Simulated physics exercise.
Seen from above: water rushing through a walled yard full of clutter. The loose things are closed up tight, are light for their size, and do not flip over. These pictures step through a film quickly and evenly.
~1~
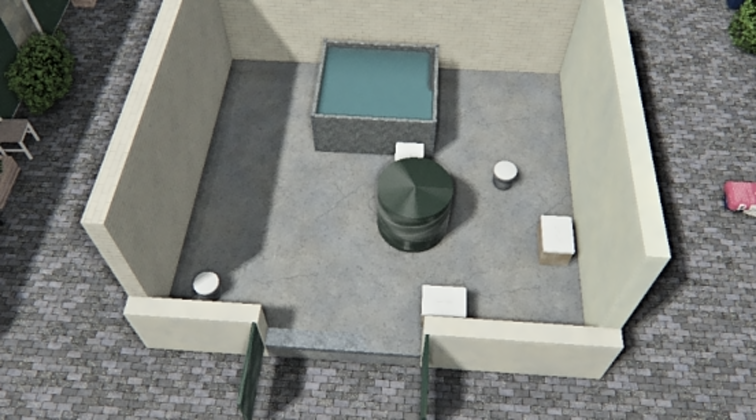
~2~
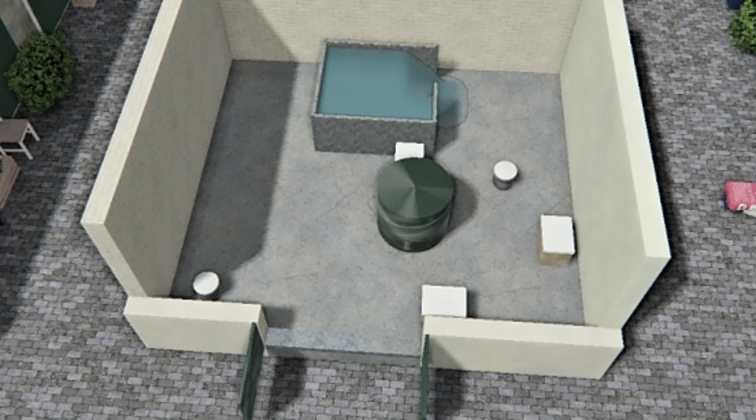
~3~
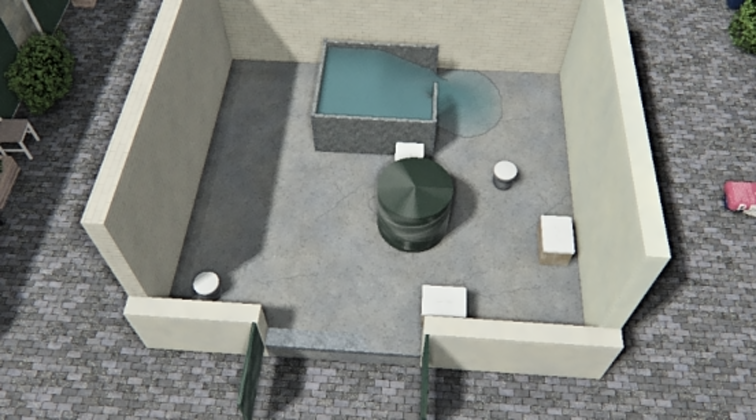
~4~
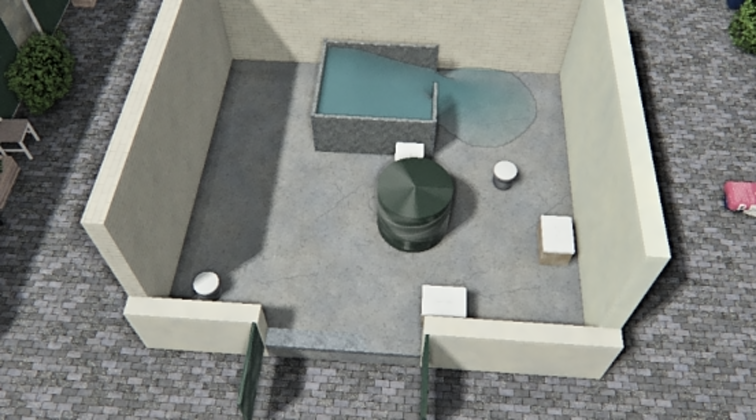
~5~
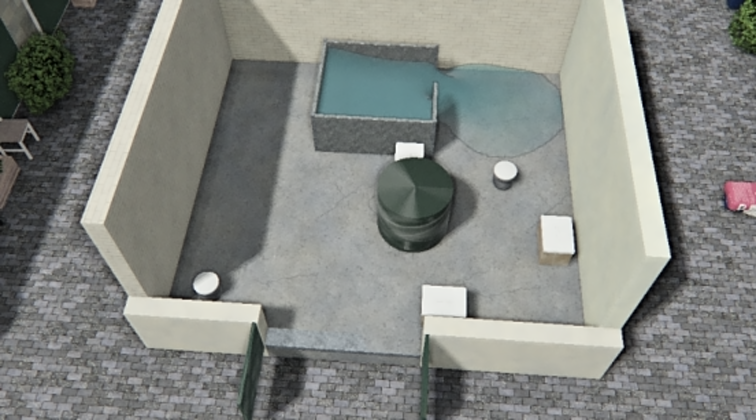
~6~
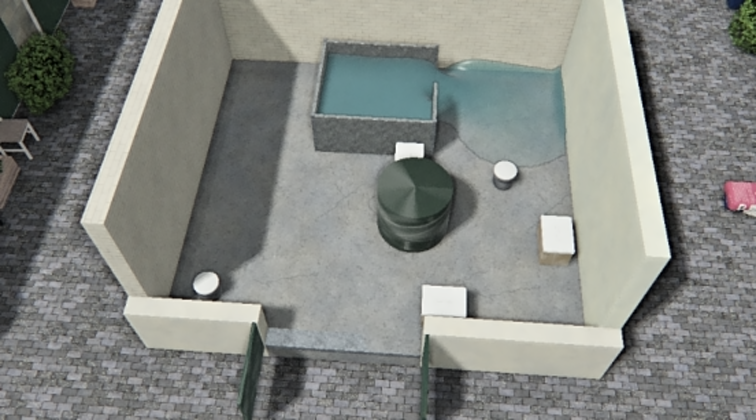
Water pouring from the right side of a raised stone tank, spreading across a walled yard floor among still, scattered objects.
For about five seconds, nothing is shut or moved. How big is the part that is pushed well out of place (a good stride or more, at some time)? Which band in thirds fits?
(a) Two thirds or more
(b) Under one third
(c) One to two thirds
One to two thirds.
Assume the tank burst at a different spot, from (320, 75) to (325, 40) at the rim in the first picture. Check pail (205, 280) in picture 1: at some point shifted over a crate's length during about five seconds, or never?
Looking at how things go, I'd say it travelled at least that.
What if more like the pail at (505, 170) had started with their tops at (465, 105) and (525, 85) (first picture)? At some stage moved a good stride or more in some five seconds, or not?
Displaced, displaced.
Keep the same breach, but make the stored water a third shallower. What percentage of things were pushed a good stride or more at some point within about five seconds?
About 60 in every hundred loose things.
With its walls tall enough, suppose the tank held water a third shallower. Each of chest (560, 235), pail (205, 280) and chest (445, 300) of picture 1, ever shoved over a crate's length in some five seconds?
One: Passed the mark. Two: Stayed below the mark. Three: Passed the mark.
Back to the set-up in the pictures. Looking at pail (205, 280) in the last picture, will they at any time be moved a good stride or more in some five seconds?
Short answer: Shy of that.
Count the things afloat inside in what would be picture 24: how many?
The tally stands at 2.
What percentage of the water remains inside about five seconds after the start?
I'd put it near 96 per cent.
A moment on, 0 of 5 are well off their spots; 0 afloat.
Next, 0 of 5 are well off their spots; 0 afloat.
Later, 3 of 5 are well off their spots; 2 afloat.
In the end, 3 of 5 are well off their spots, and 3 have been at some point; 1 afloat.
